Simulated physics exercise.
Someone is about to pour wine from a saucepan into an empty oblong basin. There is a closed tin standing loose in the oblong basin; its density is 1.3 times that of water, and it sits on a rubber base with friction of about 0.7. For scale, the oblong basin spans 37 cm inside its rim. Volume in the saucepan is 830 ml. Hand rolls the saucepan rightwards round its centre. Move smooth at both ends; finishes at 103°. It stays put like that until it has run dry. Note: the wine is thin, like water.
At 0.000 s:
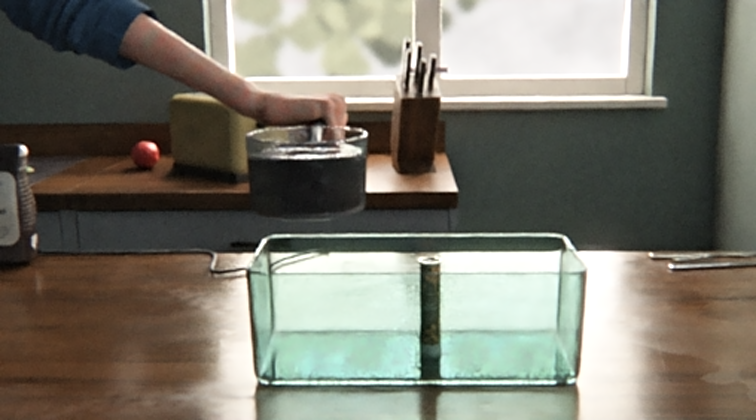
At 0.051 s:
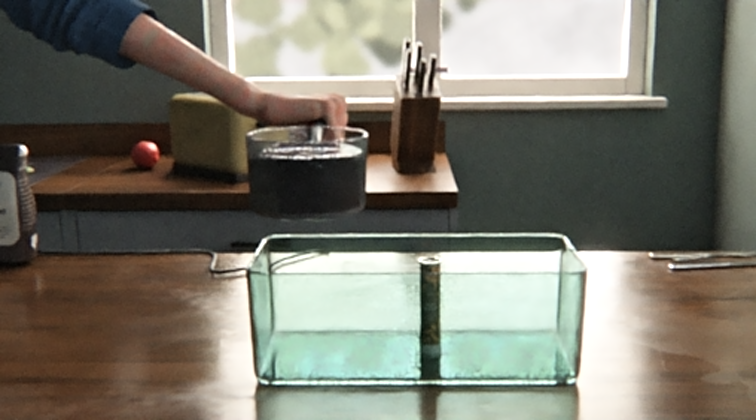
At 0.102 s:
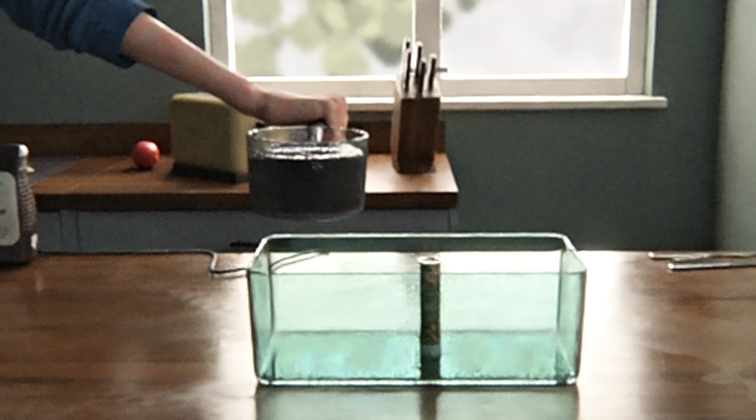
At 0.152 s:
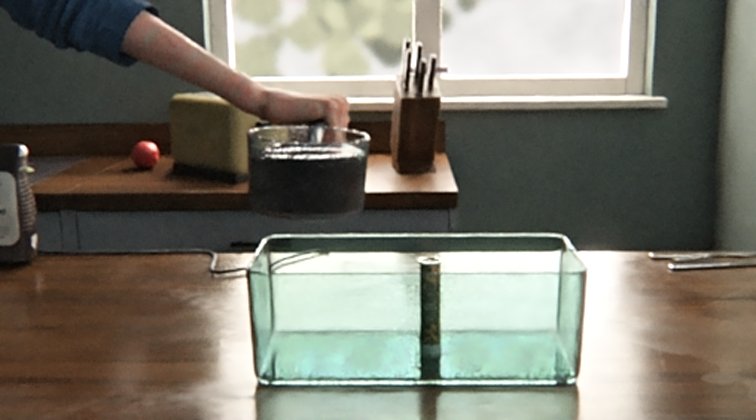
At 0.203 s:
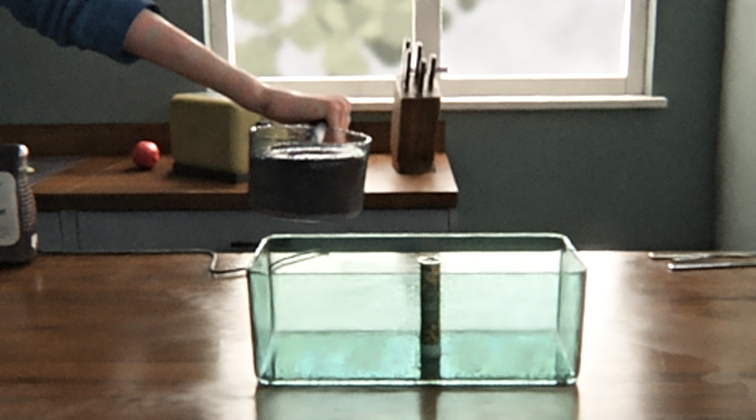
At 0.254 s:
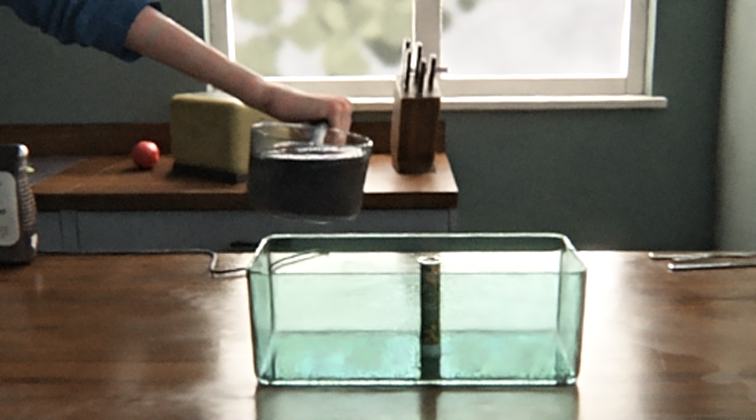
A hand reaching from a blue sleeve at the upper left holds a clear saucepan of dark liquid above a wooden kitchen table, seen level from the front. Below sits a greenish glass oblong basin with a slim dark tin upright inside, while a red apple, yellowish box and knife block rest behind. The hand keeps the saucepan nearly still, then slowly tilts it slightly rightwards.
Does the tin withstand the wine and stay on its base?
No, it tips over.
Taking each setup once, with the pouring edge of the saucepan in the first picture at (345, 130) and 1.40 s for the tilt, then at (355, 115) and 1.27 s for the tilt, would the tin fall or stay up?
First it tips over; then it tips over.
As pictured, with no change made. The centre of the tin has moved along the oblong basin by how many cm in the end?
About 7.5 cm.
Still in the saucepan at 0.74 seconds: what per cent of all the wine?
Around 76 percent.
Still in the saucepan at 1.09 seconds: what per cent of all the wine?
20 per cent or so.
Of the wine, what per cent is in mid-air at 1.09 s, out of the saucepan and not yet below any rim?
8 in a hundred, give or take.
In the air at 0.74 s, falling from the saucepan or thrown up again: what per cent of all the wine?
Some 18 per cent.
Then, 0.74 s in, the tilt is 58° and 75 per cent is still to pour; the tin stands where it began.
Then, 1.09 s in, the tilt is 93° and 19 per cent is still to pour; the tin leans 4°.
Then, 1.46 s in, the tilt is 103° and 1 per cent is still to pour; the tin lies on its side.
Then, 1.86 s in, the tilt is 103° and 0 per cent is still to pour; the tin lies on its side.
Finally, the tin lies on its side.
